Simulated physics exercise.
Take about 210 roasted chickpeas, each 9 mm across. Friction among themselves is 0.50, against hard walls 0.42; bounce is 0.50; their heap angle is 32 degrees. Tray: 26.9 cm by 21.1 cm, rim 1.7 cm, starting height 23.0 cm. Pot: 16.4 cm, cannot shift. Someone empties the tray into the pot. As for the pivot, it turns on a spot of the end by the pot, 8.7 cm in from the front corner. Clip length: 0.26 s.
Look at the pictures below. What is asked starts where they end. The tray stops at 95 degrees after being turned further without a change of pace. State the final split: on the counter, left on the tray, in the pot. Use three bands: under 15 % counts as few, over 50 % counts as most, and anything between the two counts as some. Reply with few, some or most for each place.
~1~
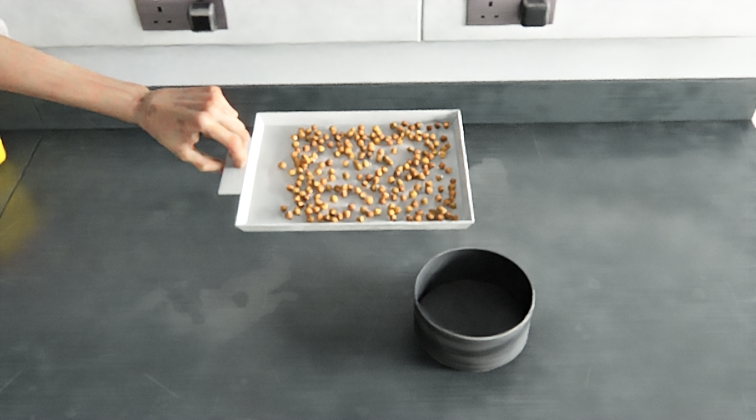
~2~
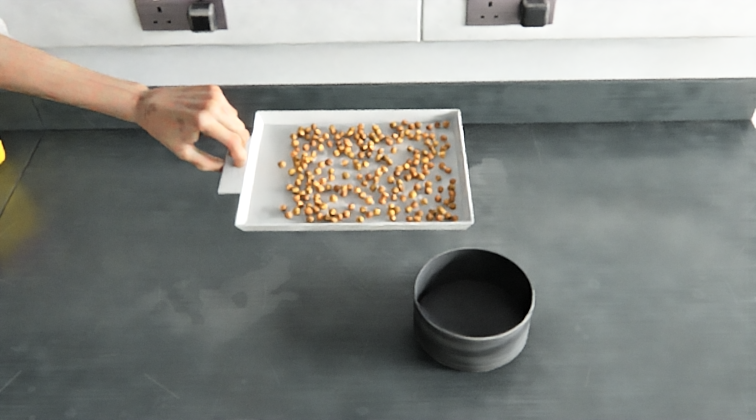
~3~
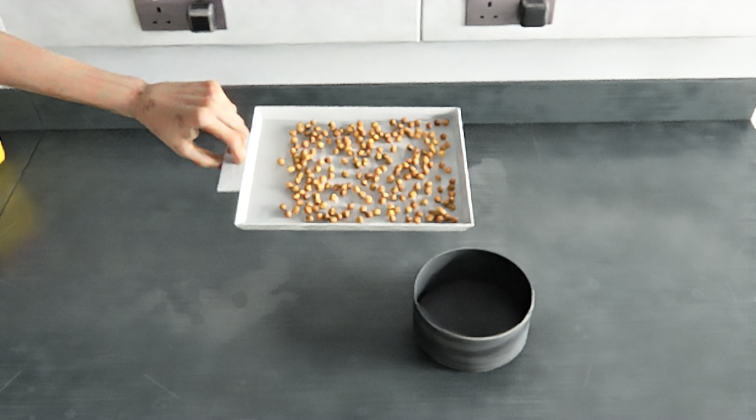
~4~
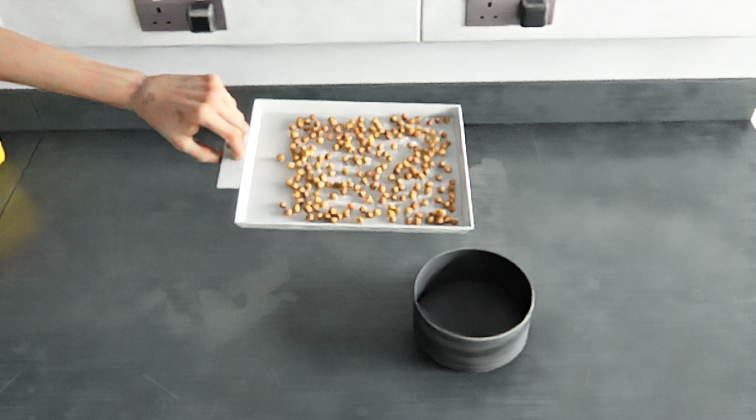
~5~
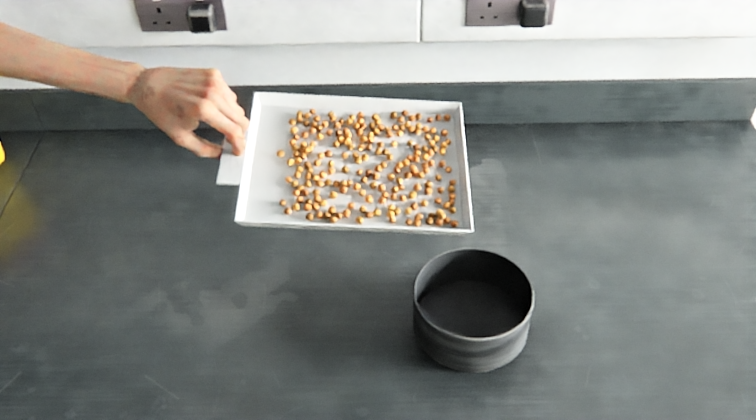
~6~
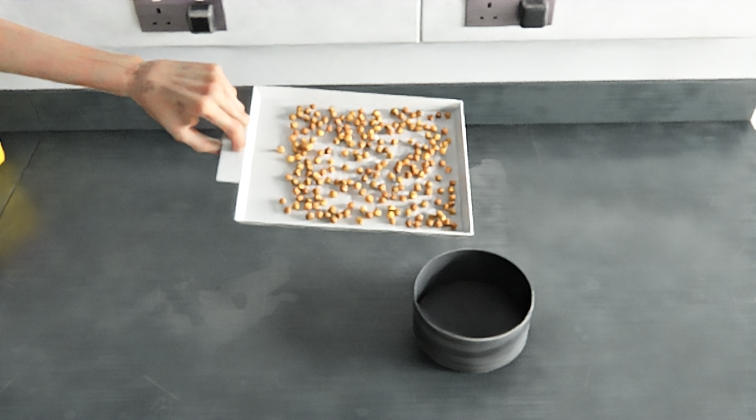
Counter: Some, left on the tray: Few, pot: Most.
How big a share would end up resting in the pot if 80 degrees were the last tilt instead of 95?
Around 75 %, I reckon.
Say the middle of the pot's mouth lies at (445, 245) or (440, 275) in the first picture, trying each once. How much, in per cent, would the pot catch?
Estimates: 0 in a hundred and 65 in a hundred.
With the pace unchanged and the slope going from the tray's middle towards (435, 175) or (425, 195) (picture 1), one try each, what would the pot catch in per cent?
Roughly 70 per cent on the first try and 95 per cent on the second.
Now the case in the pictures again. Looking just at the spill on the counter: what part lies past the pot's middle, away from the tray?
Some 10 per cent of the spill lies beyond the centre.
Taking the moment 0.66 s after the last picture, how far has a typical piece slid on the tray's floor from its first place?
It has moved some 7 cm from its start.
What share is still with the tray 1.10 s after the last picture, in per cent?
It comes to near 85 per cent.
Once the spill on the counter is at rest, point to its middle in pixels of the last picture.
Near (414, 387).
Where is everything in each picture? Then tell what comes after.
In the first picture, tray tilt 0 degrees, front corners at (243, 220) and (467, 218); middle of the pieces at (365, 164); pot at (474, 290).
In the second picture, tray tilt 1 degrees, front corners at (242, 220) and (466, 218); middle of the pieces at (365, 164).
In the third picture, tray tilt 3 degrees, front corners at (242, 219) and (466, 220); middle of the pieces at (364, 162).
In the fourth picture, tray tilt 6 degrees, front corners at (242, 218) and (466, 223), lowest corner right front; middle of the pieces at (365, 160).
In the fifth picture, tray tilt 9 degrees, front corners at (242, 216) and (466, 226), lowest corner right front; middle of the pieces at (365, 157).
In the sixth picture, tray tilt 12 degrees, front corners at (242, 215) and (466, 229), lowest corner right front; middle of the pieces at (365, 155); pot at (473, 291).
Then, 0.66 s after the last picture, tilt 51 degrees; the tray holds 100 %, the pot 0 %.
Then, 1.10 s after the last picture, tilt 77 degrees; the tray holds 85 %, the pot 5 %.
Then, 1.62 s after the last picture, tilt 95 degrees; the tray holds 0 %, the pot 75 %.
In the end, counter 25 %, tray 0 %, pot 75 %.
